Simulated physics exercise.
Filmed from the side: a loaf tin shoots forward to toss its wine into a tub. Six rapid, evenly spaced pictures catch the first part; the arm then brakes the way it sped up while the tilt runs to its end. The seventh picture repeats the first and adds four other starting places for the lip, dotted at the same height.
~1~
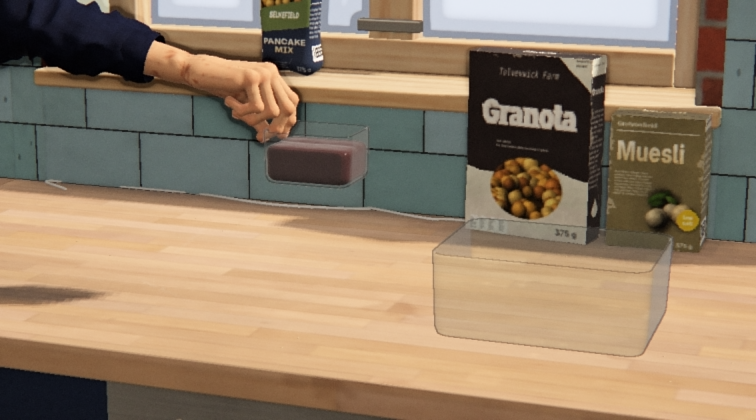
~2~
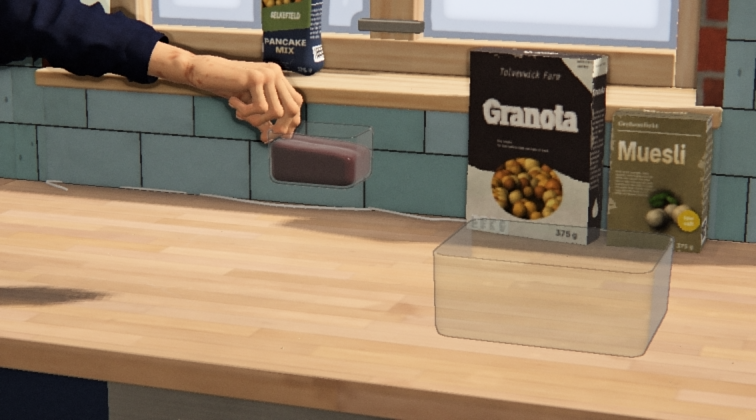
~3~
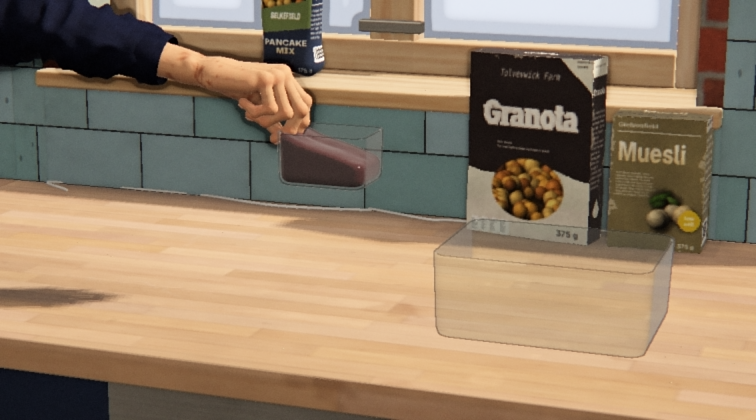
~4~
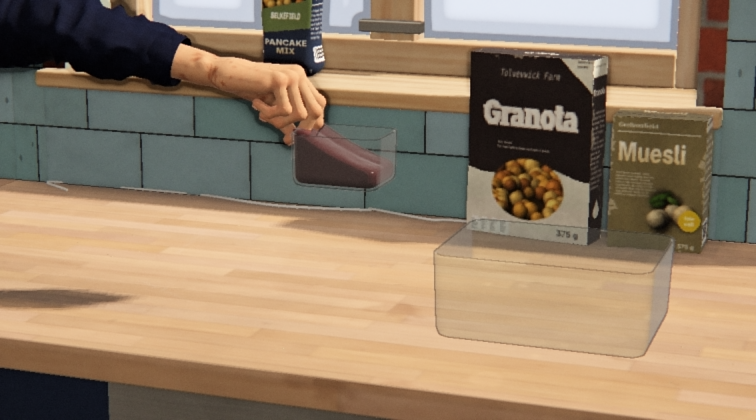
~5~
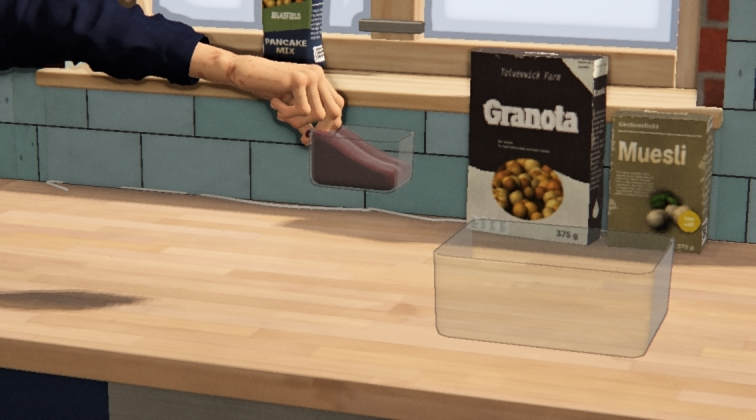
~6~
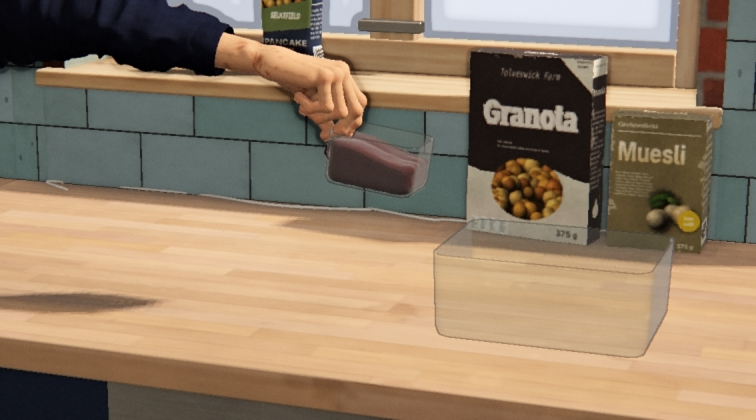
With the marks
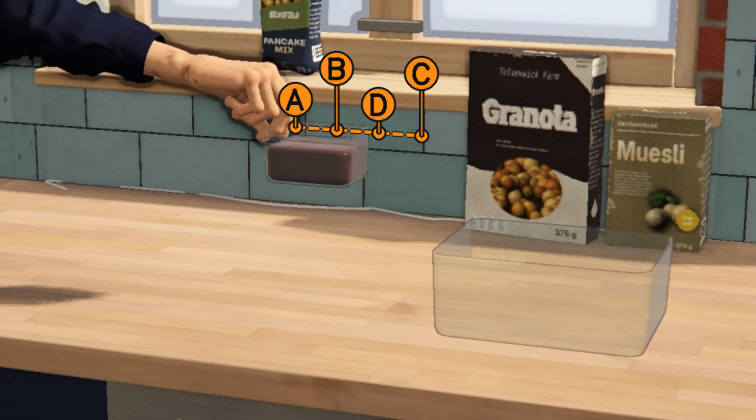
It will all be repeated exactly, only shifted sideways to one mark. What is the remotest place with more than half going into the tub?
B will do.
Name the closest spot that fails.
That is spot A.
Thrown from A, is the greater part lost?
Yes.
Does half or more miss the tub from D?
No.
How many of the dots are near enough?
Three of them.
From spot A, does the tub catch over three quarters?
No, less.
In orange, A at (295, 127); B at (336, 130); C at (421, 135); D at (378, 132).
Choosing A, about 35 % lands in the tub, 63 % falls short.
Choosing B, about 66 % lands in the tub, 30 % falls short and 4 % goes beside or beyond.
Choosing C, about 95 % lands in the tub, 2 % falls short and 3 % goes beside or beyond.
Choosing D, about 93 % lands in the tub, 3 % falls short and 4 % goes beside or beyond.
